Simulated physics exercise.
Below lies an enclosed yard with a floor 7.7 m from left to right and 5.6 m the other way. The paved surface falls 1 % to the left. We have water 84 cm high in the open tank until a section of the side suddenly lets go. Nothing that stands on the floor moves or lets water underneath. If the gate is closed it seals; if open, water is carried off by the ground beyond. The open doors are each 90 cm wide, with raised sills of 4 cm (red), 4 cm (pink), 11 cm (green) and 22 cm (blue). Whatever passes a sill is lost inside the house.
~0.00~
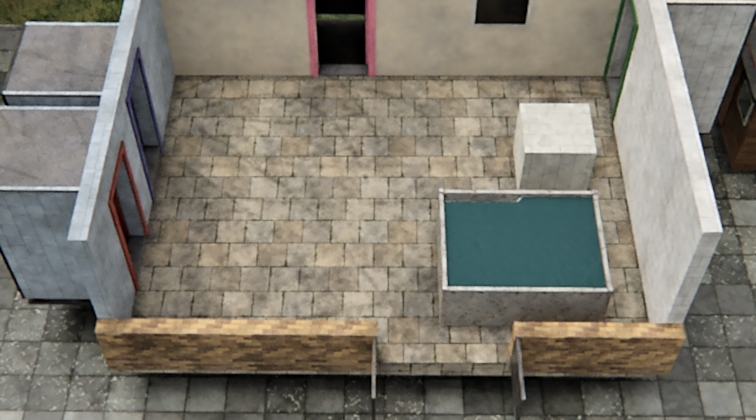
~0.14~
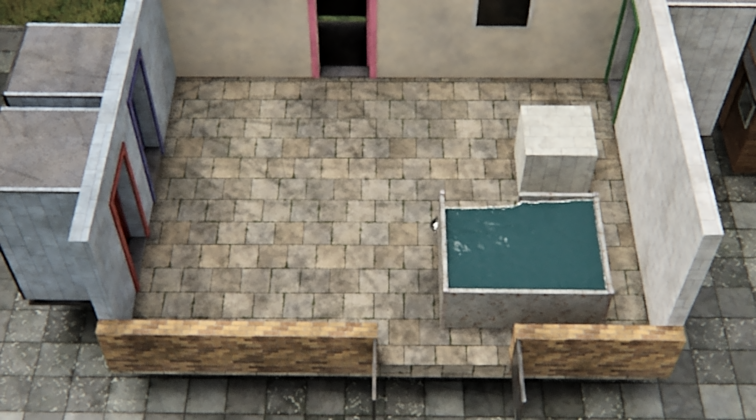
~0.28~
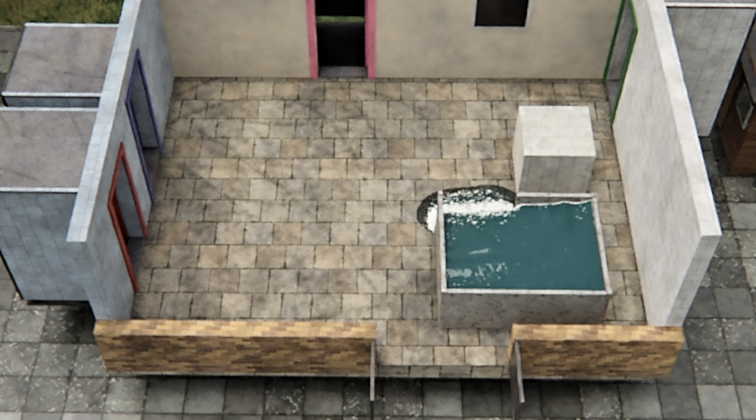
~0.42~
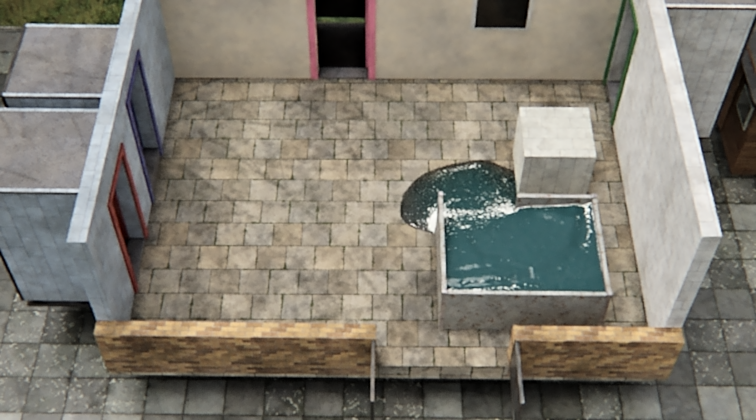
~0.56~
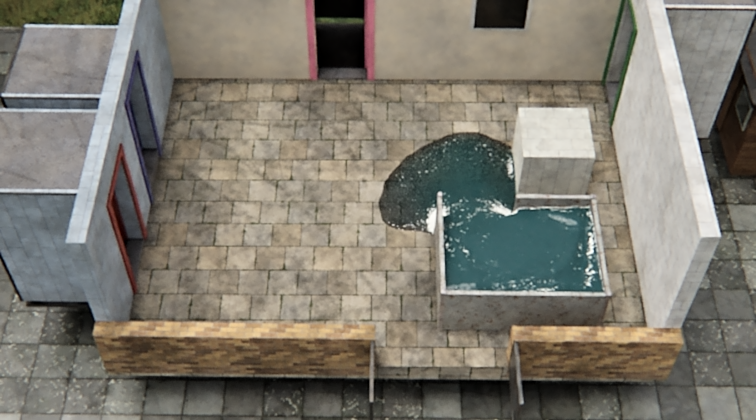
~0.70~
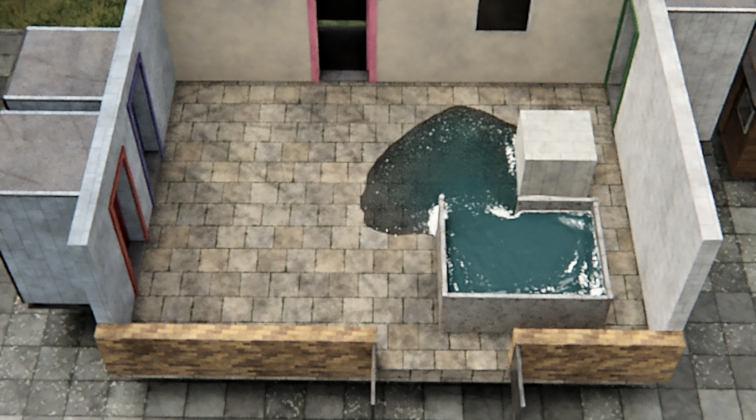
We see a walled, paved yard with an open tank of still, blue-green water beside a pale block; water then pours over the tank's far side, foaming, and spreads across the paving in a widening pool behind and left.
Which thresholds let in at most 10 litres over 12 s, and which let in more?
One by one: Red door: Tops the amount; pink door: Tops the amount; green door: Tops the amount; blue door: Falls short.
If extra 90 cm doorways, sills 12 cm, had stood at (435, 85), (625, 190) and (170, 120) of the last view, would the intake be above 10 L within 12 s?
Taking them in order, the first gets enough, the second too little and the third enough.
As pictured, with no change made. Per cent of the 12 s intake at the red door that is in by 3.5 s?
I'd put it at about 0 per cent by that point.
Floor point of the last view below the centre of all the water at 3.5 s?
Its balance point sits around (433, 174).
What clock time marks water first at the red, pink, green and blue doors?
Arrival: Red 4.0 s, pink 1.3 s, green 2.0 s, blue 3.4 s.
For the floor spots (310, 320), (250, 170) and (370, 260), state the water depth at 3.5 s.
0, 1 and 0 cm, respectively.
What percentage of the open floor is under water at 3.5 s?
50 %.
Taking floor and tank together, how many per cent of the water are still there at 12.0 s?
Around 84 per cent of the water.
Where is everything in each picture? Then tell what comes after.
The first picture shows still water, 84 cm deep, in the open tank at (522, 242).
In the second picture, water pours out on the open tank's far side and has run 0.7 m, to (434, 228); typically 9 cm deep outside, 84 cm at the open tank's back.
In the third picture, the front is at (505, 193), 1.0 m from the gap on the open tank's far side; 1.1 m2 of floor is under water; 84 cm left at the back of the open tank.
In the fourth picture, water pours out on the open tank's far side and has run 1.5 m, to (481, 163); typically 10 cm deep outside, 80 cm at the open tank's back.
In the fifth picture, the front is at (454, 137), 2.1 m from the gap on the open tank's far side; 4.0 m2 of floor is under water; 71 cm left at the back of the open tank.
In the sixth picture, the front is at (461, 109), 2.8 m from the gap on the open tank's far side; 5.8 m2 of floor is under water; 72 cm left at the back of the open tank.
After 1.4 s water covers 30 % of the floor and is deepest (42 cm) near (467, 226); red door not reached, pink door 7 cm at the sill, 0 L in, green door not reached, blue door not reached.
After 2.2 s water covers 45 % of the floor and is deepest (39 cm) near (480, 82); red door not reached, pink door 19 cm at the sill, 55 L in, green door 16 cm at the sill, 1 L in, blue door not reached.
After 3.5 s water covers 50 % of the floor and is deepest (34 cm) near (183, 102); red door not reached, pink door 12 cm at the sill, 127 L in, green door 21 cm at the sill, 59 L in, blue door 5 cm at the sill, 0 L in.
After 7.0 s water covers 85 % of the floor and is deepest (18 cm) near (126, 352); red door 6 cm at the sill, 2 L in, pink door 8 cm at the sill, 185 L in, green door 11 cm at the sill, 119 L in, blue door 12 cm at the sill, 0 L in.
After 12.0 s water covers 100 % of the floor and is deepest (14 cm) near (126, 352); red door 10 cm at the sill, 44 L in, pink door 7 cm at the sill, 202 L in, green door 4 cm at the sill, 120 L in, blue door 9 cm at the sill, 0 L in.
